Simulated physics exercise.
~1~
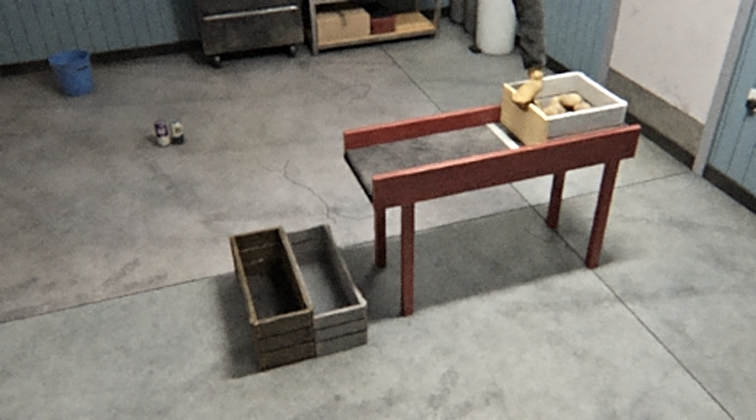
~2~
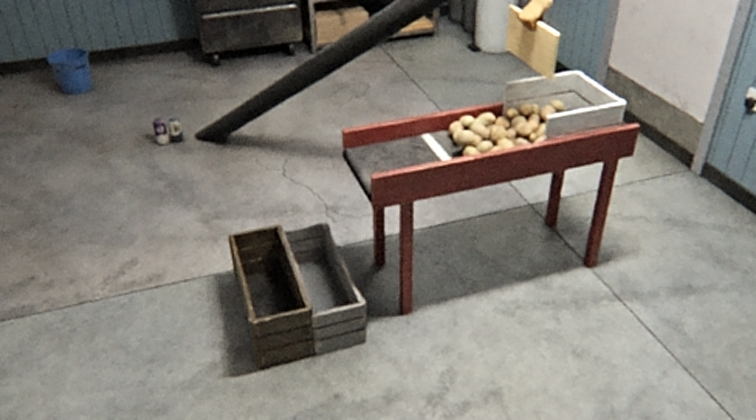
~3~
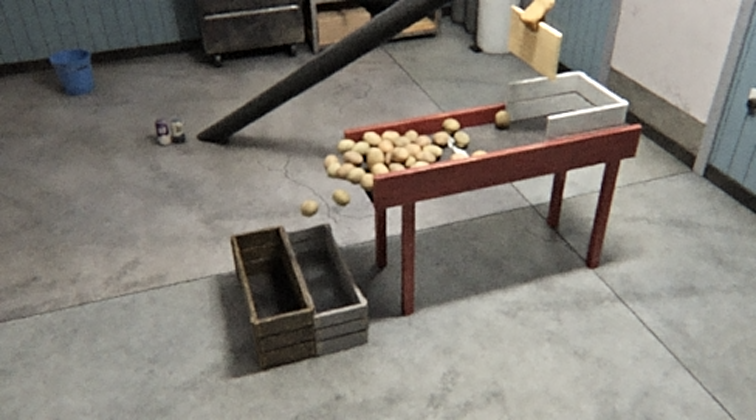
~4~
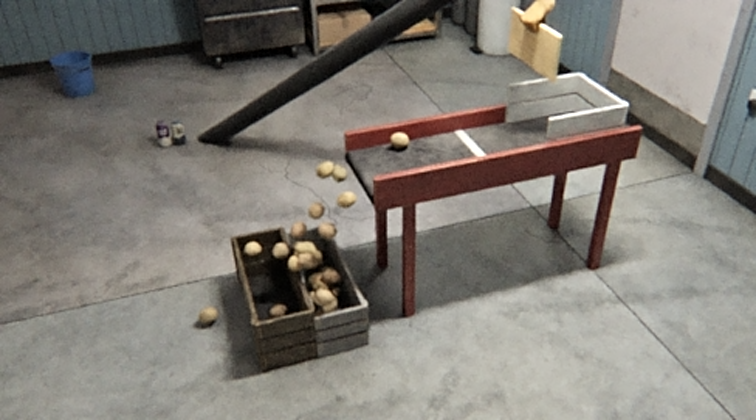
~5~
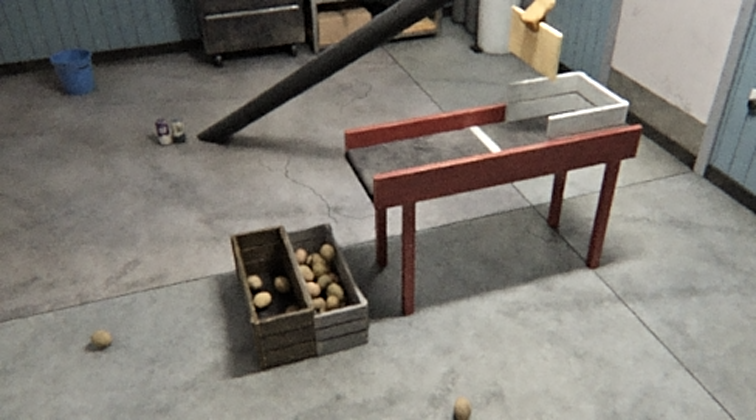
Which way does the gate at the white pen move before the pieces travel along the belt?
The gate moves up, clear of the white pen.
In a room with a concrete floor, a tan gate lifts from a white pen and a belt between red rails carries roundish, potato-like pieces left. They tumble off its end, most landing in the grey box, a few in the dark tote beyond, and two on the floor.
